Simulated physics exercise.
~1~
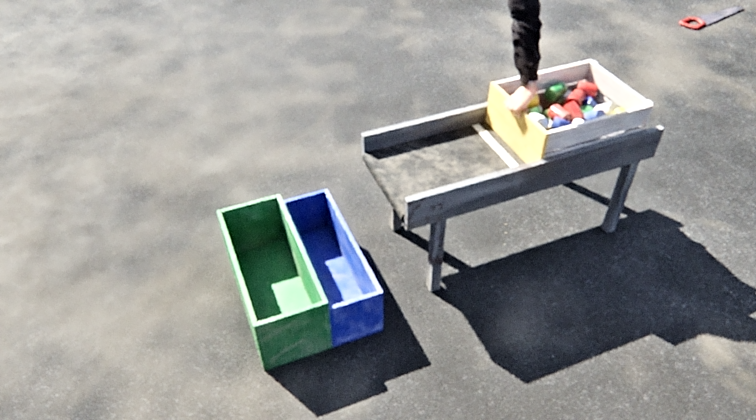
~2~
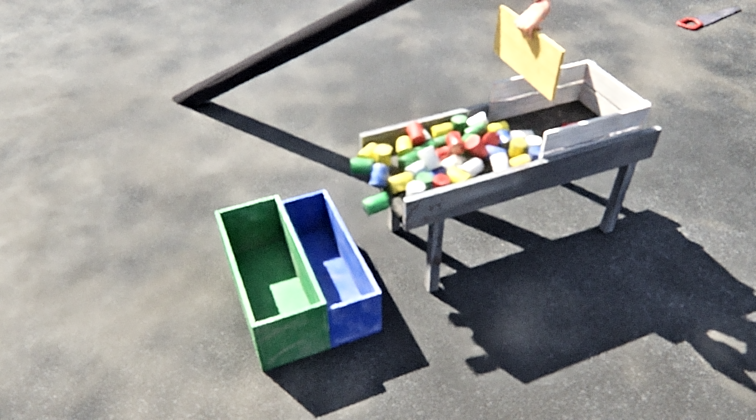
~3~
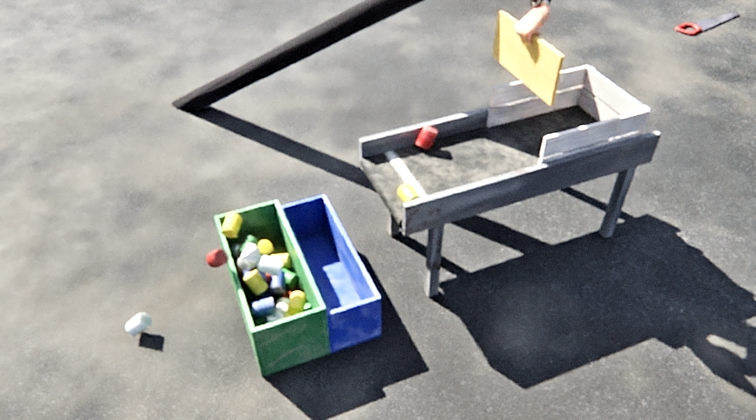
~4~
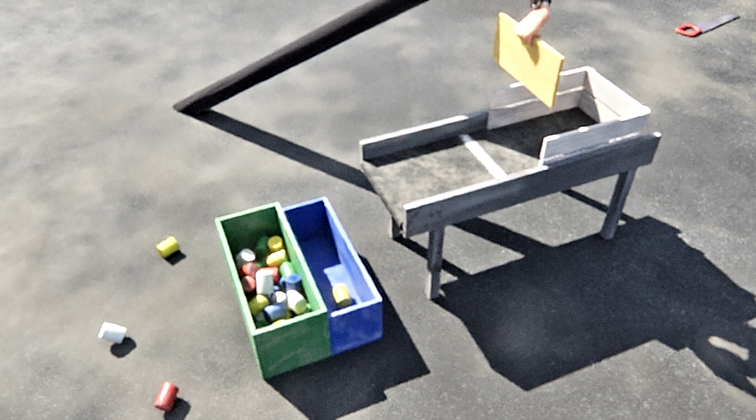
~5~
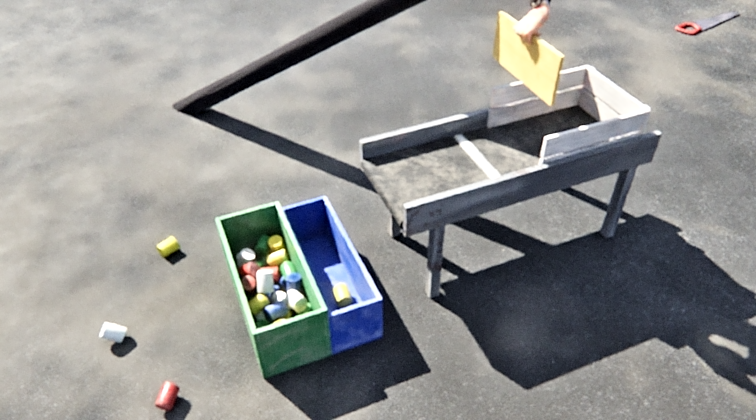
At the start, a pale pen full of colourful jars sits on a raised belt, closed by a yellow gate, with a blue tub and a green tub standing empty on the ground to the left. A hand lifts the gate, and the jars spread left along the belt in a crowded heap, the first ones tipping off its end. Most fly over the blue tub and drop into the green one, while the last few ride down the nearly bare belt. Finally the belt is empty, the green tub holds nearly all the jars, one yellow jar lies in the blue tub, and three rest on the ground beyond.
